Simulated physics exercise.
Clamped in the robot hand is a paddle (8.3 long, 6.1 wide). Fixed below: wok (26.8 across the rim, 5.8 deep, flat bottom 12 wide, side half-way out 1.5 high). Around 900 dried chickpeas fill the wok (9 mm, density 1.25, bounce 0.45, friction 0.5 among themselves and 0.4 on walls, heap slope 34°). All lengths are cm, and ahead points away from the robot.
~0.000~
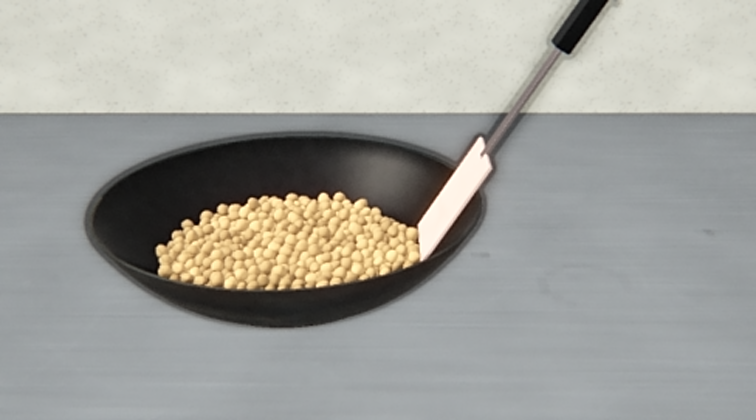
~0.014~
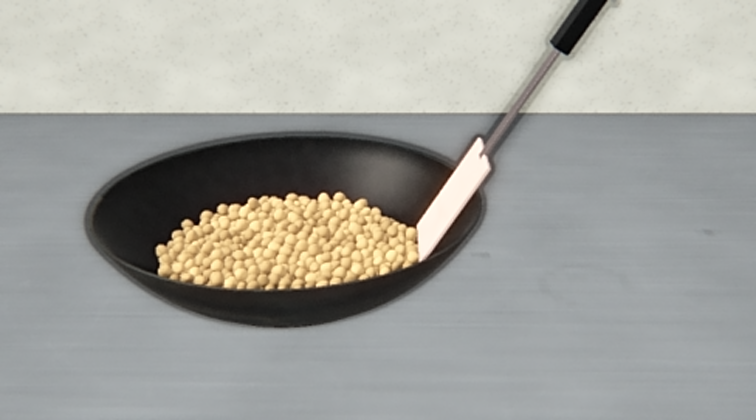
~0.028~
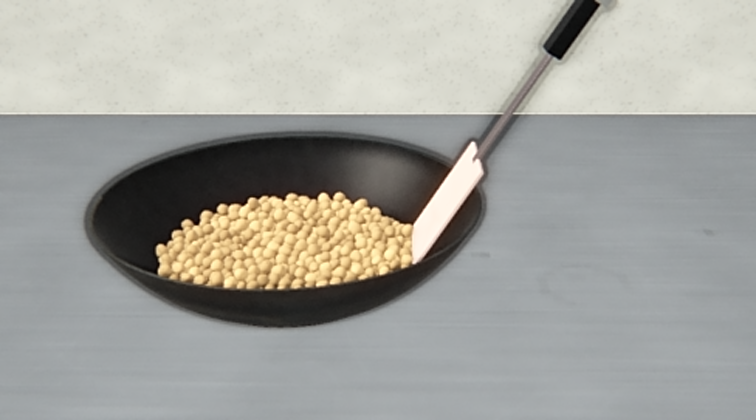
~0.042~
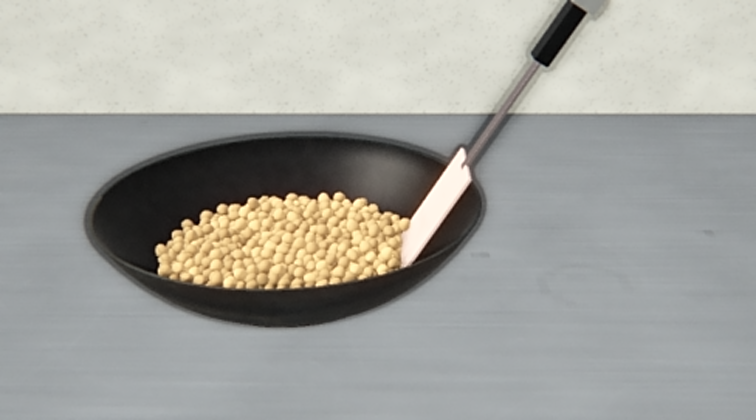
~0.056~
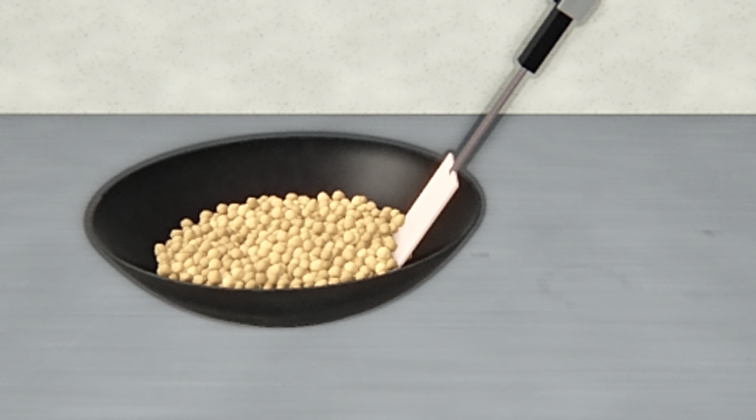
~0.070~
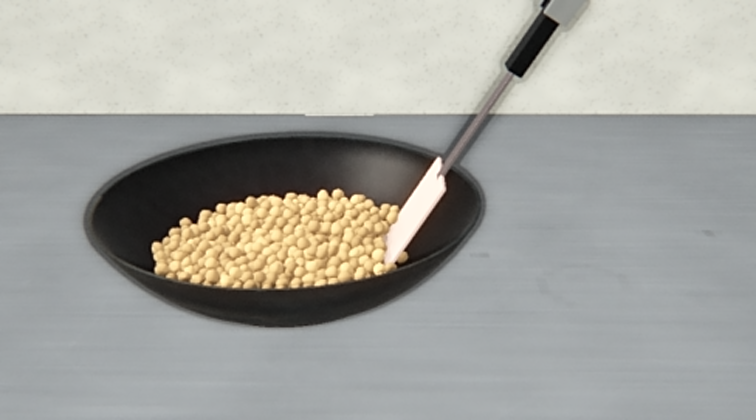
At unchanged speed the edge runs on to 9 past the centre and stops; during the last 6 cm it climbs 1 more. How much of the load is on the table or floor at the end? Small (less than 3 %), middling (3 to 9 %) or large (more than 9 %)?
On the table or floor the share is middling, 3 to 9 %.
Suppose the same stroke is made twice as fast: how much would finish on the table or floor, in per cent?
It would be near 25 per cent.
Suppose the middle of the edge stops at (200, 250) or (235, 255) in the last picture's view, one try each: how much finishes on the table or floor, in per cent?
Some 0 and 0 per cent.
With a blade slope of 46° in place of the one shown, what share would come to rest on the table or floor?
Then about 5 per cent.
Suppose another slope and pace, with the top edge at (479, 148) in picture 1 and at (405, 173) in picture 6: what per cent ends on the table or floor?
About 20 per cent.
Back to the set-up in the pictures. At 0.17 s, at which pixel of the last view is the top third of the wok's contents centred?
Around (260, 241).
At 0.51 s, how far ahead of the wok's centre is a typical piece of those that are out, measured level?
About 16 cm.
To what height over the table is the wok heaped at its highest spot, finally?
Roughly 6.5 cm.
By 0.17 s, sloping 58°, highest piece 5 above the table; 900 in the wok.
By 0.26 s, sloping 58°, highest piece 5 above the table; 900 in the wok.
By 0.51 s, sloping 58°, highest piece 7 above the table; 846 in the wok, 49 on the table or floor, 5 on the blade or in flight.
By 1.56 s, sloping 58°, highest piece 6 above the table; 845 in the wok, 55 on the table or floor.
Final count, 845 in the wok, 55 on the table or floor. That is 6 % on the table or floor.
